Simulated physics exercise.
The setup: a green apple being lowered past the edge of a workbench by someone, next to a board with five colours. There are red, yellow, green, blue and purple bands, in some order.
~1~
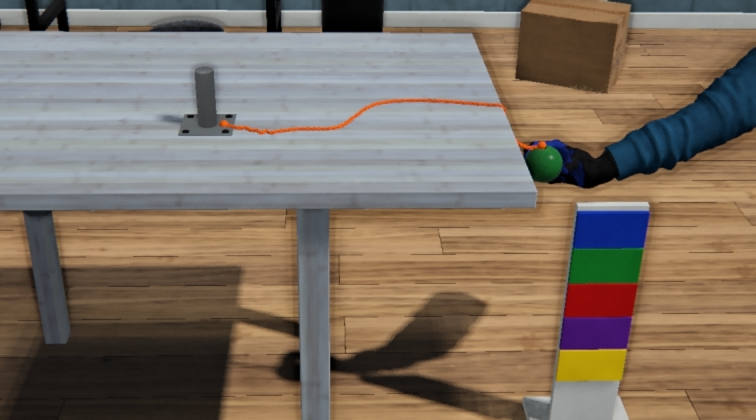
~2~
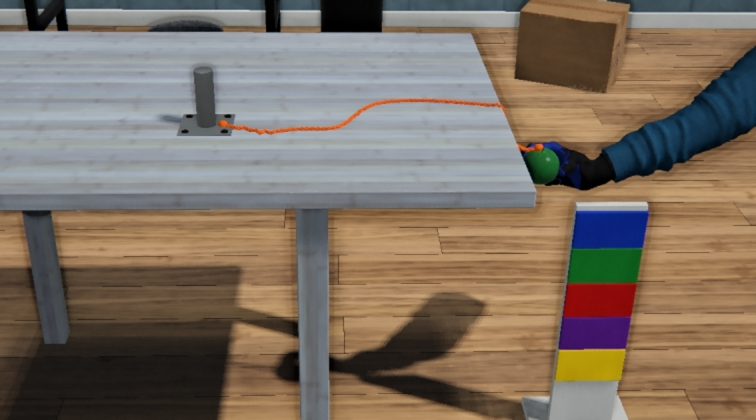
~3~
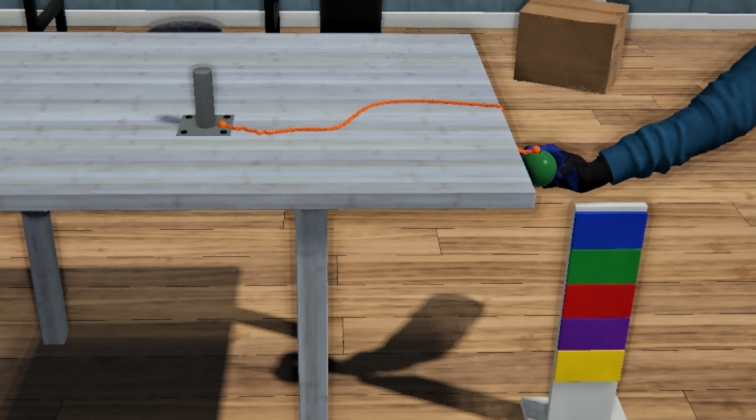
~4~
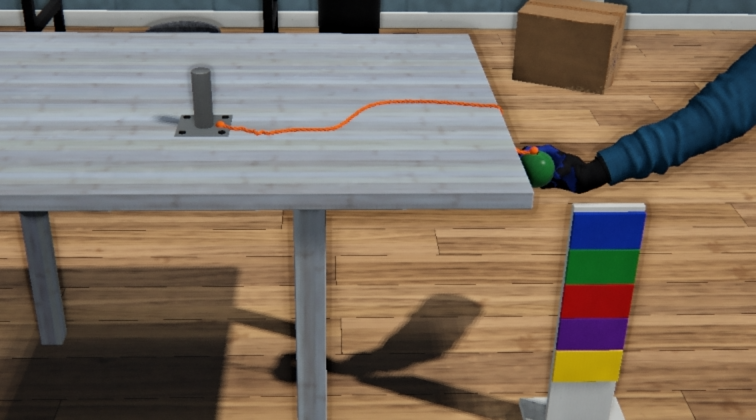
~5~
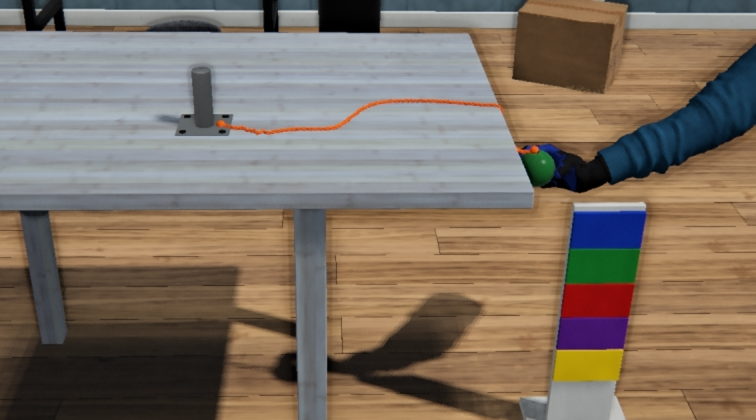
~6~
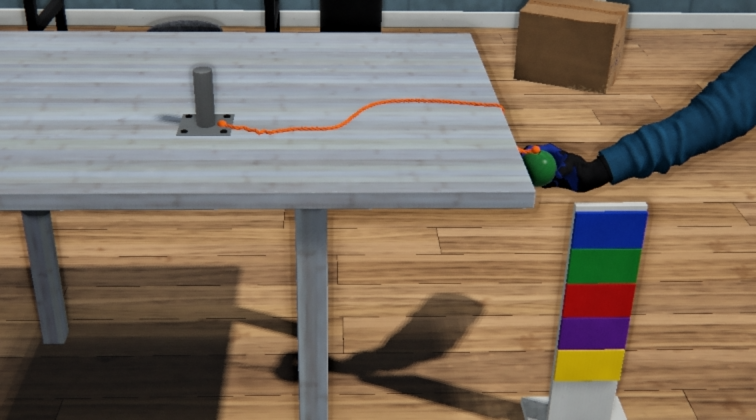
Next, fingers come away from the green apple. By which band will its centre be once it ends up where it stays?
By the blue band.
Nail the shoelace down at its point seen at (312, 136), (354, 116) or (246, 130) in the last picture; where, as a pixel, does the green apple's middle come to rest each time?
(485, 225), (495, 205), (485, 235).
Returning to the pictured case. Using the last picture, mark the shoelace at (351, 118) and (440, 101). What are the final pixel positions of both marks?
(380, 120) and (494, 117).
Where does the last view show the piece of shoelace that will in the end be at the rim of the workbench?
It is around (454, 102).
Soon after, apple near (502, 218); level with blue.
After that, apple near (475, 246); level with blue.
And then, apple near (478, 243); level with blue.
In the end, apple near (486, 245); level with blue. At blue.
